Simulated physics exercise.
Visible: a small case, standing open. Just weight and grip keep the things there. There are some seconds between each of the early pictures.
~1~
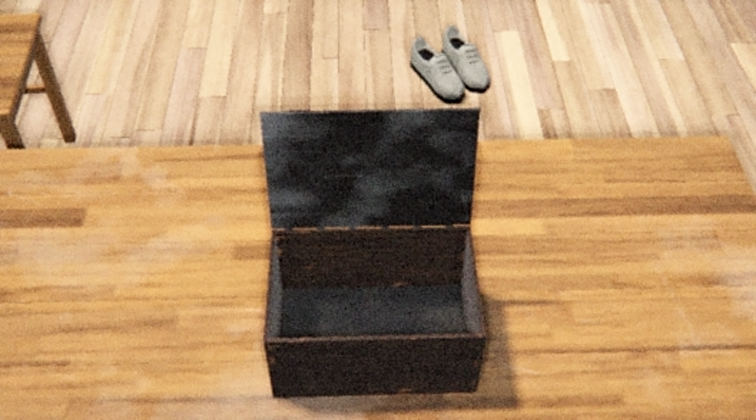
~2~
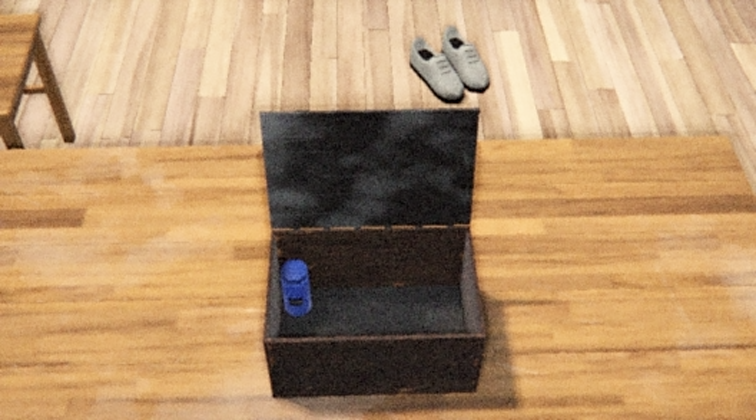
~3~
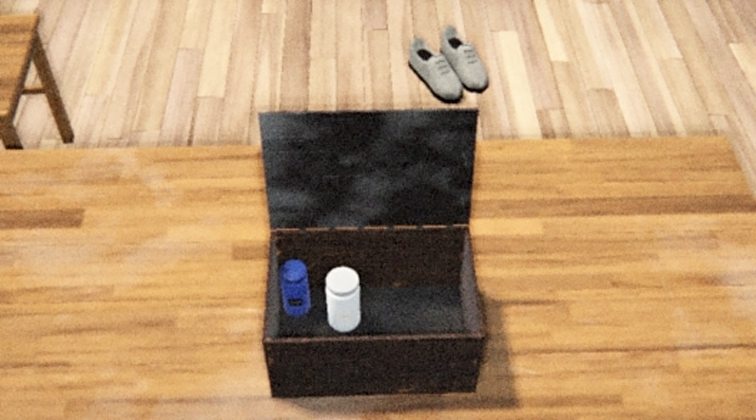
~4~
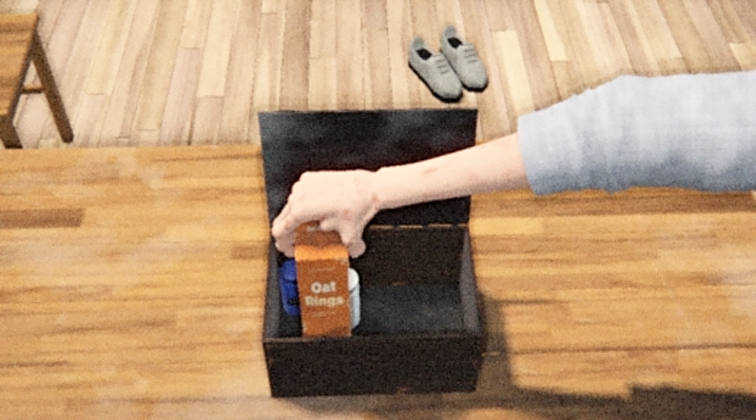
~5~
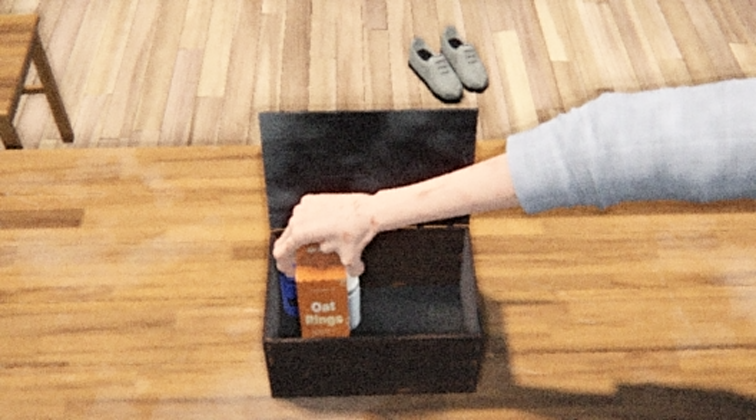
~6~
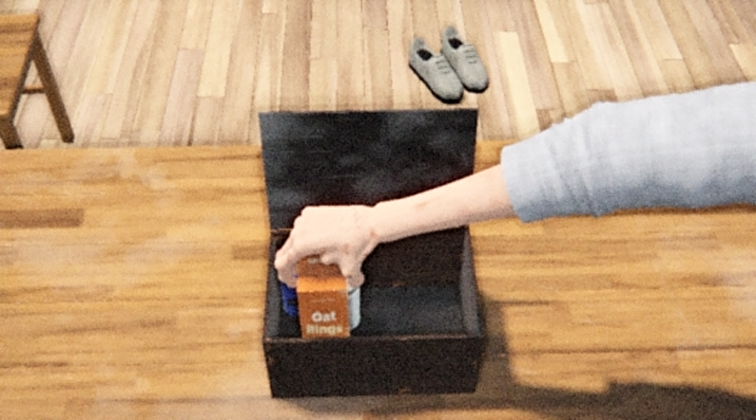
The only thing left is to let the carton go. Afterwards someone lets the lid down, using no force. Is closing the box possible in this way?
No.
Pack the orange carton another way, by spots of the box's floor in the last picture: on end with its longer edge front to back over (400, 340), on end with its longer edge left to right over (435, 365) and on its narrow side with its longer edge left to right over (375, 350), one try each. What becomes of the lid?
First - not shut; second - not shut; third - shut down.
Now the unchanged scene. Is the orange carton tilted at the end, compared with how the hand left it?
Well, it stays just as set.
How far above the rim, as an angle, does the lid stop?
Roughly 40 degrees above the rim.
Then, 1.00 s after the last picture, lid starting down.
Then, 1.40 s after the last picture, lid 73° above the rim.
Then, 1.60 s after the last picture, lid 57° above the rim.
Then, 1.70 s after the last picture, lid 48° above the rim.
At rest, lid 40° above the rim; all 3 in place. Seen from the same camera at the end, orange carton near (325, 320).
